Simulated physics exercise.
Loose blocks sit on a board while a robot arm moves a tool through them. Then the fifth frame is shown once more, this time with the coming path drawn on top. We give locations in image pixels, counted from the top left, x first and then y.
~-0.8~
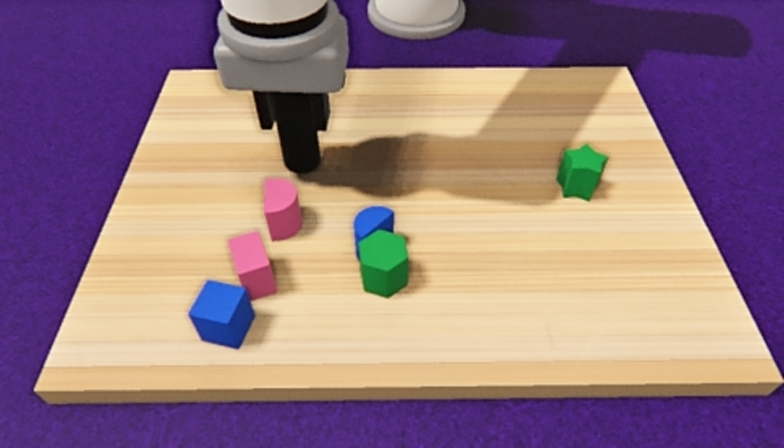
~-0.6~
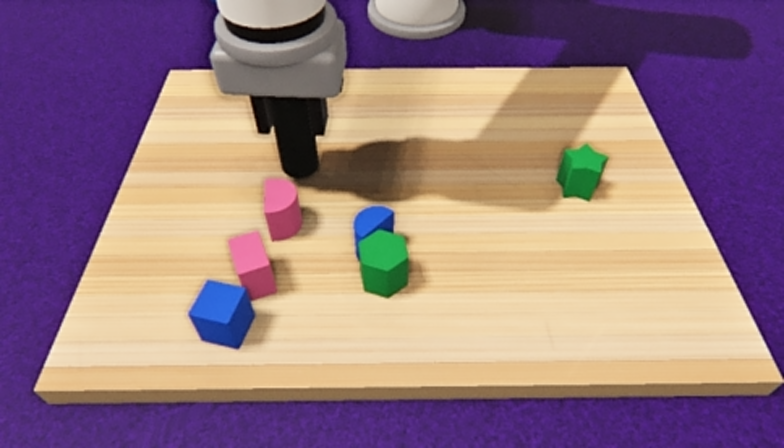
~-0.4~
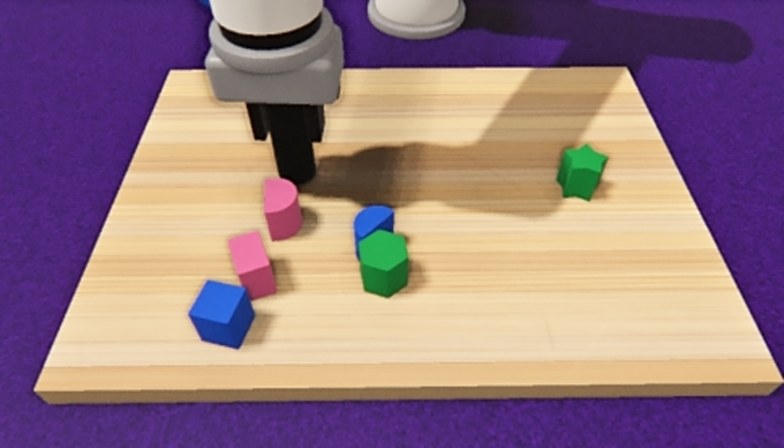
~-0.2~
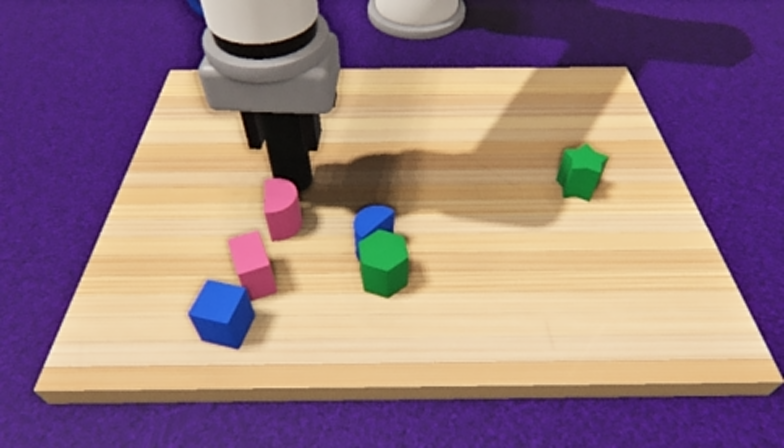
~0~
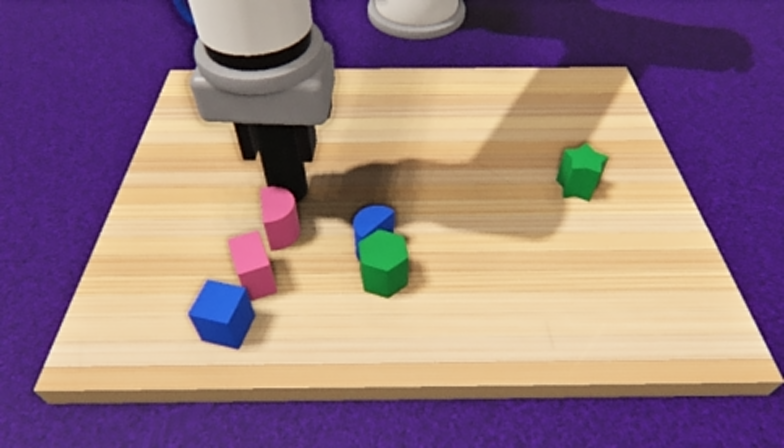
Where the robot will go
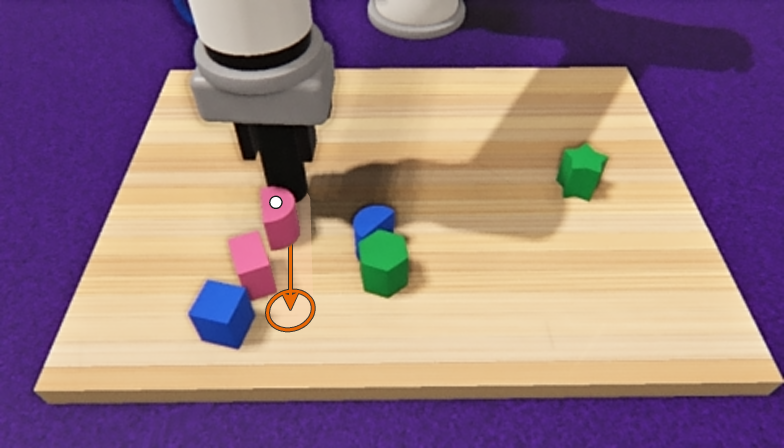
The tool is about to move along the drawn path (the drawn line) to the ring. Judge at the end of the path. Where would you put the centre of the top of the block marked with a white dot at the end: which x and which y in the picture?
About (277, 325).
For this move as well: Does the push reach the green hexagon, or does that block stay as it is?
Stays where it is.
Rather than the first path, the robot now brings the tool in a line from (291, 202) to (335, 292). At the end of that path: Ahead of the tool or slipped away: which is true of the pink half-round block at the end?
The block lies off to the side or behind.
Path on the board, from (291, 202) directly to (290, 310); the dot is on the pink half-round block.
The first path, step by step. One third of the way, tool (289, 225); pink half-round block (278, 239).
Two thirds of the way, tool (288, 261); pink rectangular block (242, 255); pink half-round block (278, 279).
At the end, tool (288, 301); blue square in place; pink rectangular block (241, 256); pink half-round block (277, 325); green hexagon in place.
